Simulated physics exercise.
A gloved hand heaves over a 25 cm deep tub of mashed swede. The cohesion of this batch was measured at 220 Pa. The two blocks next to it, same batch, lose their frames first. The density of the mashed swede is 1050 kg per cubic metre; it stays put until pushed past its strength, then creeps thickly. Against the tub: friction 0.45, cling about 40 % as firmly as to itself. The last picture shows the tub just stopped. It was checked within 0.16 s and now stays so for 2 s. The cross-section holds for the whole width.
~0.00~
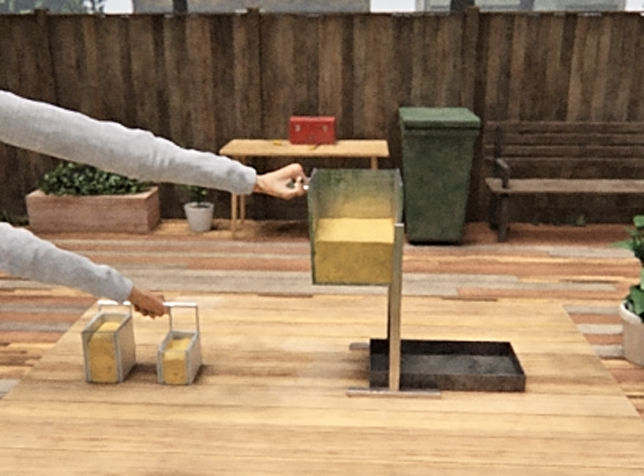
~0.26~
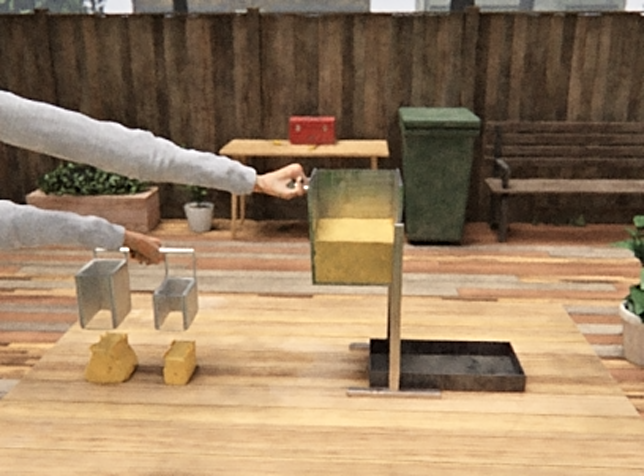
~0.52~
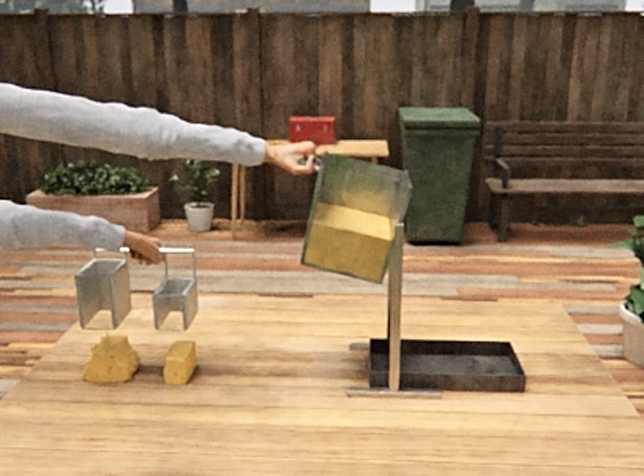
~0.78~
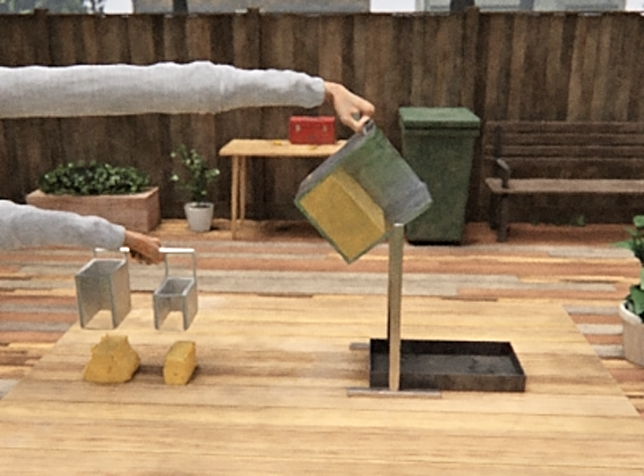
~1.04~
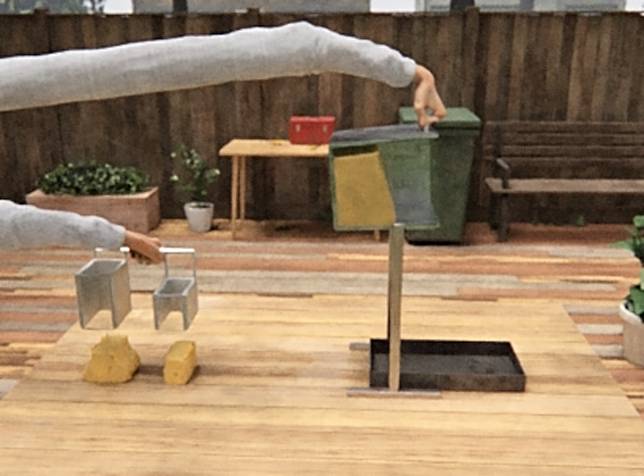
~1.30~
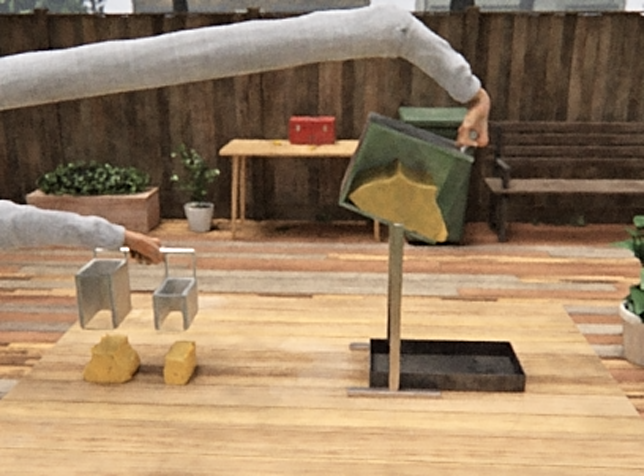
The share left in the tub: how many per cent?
About 0 %.
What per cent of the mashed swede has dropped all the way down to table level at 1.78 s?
Near 65 %.
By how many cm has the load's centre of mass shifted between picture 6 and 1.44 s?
Some 9 cm.
By 1.44 s, the tub is at 111 degrees and holds 62 %.
By 1.61 s, the tub is at 111 degrees and holds 27 %.
By 1.78 s, the tub is at 111 degrees and holds 0 %.
By 1.95 s, the tub is at 111 degrees and holds 0 %.
By 3.30 s, at the end, the tub is at 111 degrees and holds 0 %.
